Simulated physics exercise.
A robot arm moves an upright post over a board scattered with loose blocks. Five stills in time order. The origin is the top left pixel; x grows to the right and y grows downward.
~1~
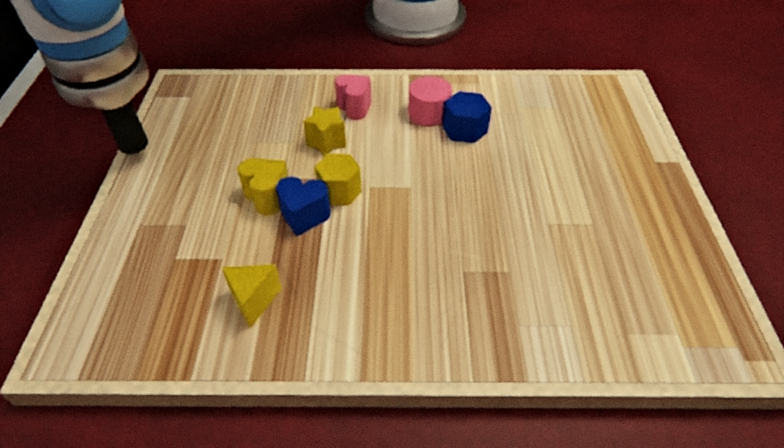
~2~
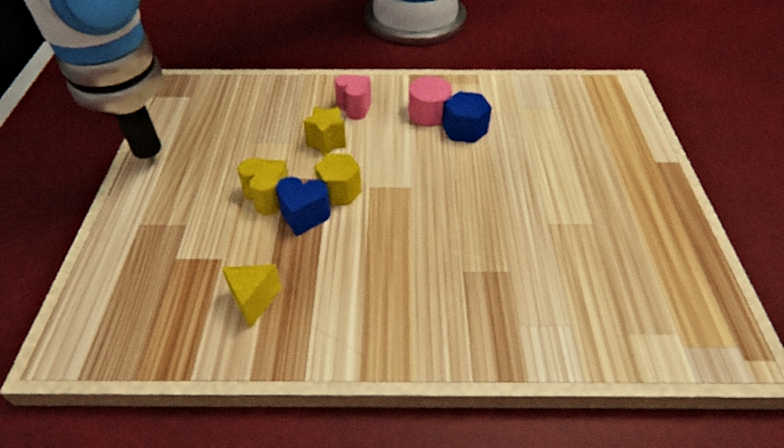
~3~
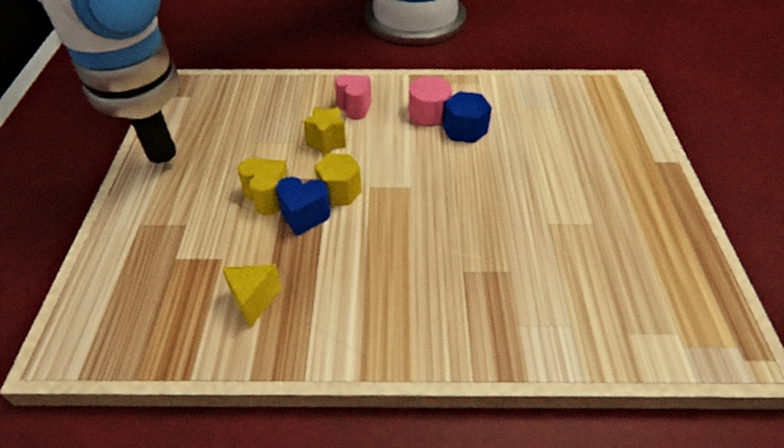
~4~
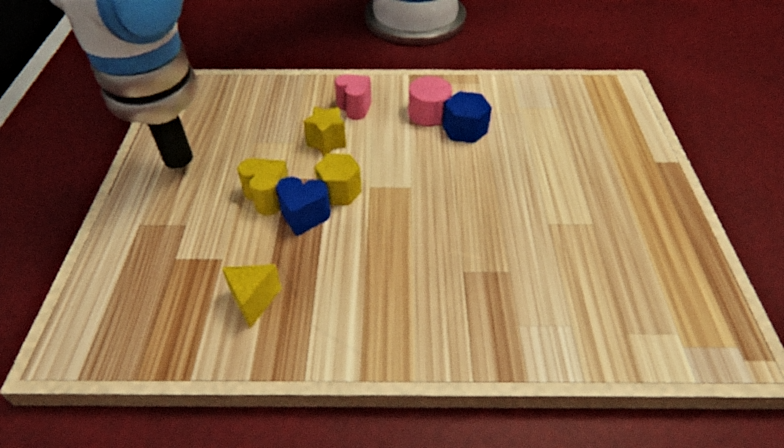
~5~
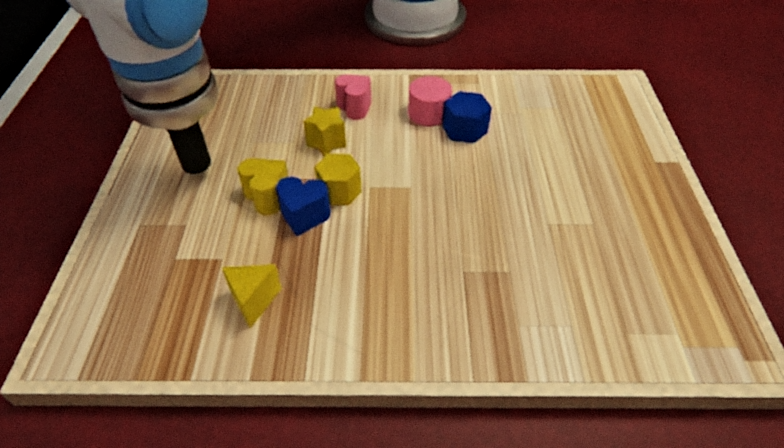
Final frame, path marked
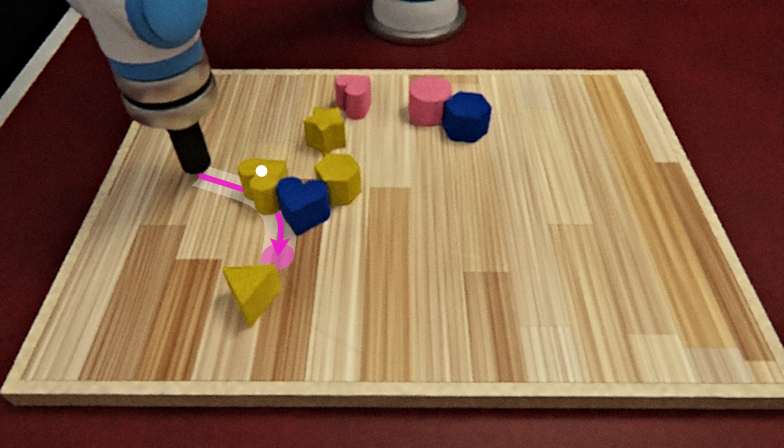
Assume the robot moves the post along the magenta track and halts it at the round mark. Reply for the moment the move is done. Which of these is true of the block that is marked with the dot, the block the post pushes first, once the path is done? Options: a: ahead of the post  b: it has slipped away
b - it has slipped away.
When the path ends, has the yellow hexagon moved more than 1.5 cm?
No, it doesn't check out.
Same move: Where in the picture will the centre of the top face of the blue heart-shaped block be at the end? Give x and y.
Put as a pixel place, it's (372, 218).
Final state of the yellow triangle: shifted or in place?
Once the path is done, it remains where it sat before.
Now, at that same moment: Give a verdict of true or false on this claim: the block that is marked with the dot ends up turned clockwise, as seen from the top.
That statement is not accurate.
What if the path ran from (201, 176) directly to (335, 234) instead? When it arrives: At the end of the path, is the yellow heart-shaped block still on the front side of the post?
Yes
The drawn path runs from (201, 176) over (244, 190) and (278, 214) to (278, 256); the dot is on the yellow heart-shaped block.
The first path, step by step. One third of the way, post at (241, 178); yellow heart-shaped block at (274, 176); blue heart-shaped block at (312, 196).
Two thirds of the way, post at (275, 204); yellow heart-shaped block at (311, 203); blue heart-shaped block at (356, 215), turned 30° anticlockwise.
At the end, post at (275, 245); yellow triangle not moved; yellow heart-shaped block at (320, 226), turned 40° anticlockwise; blue heart-shaped block at (372, 218), turned 50° anticlockwise; yellow hexagon not moved.
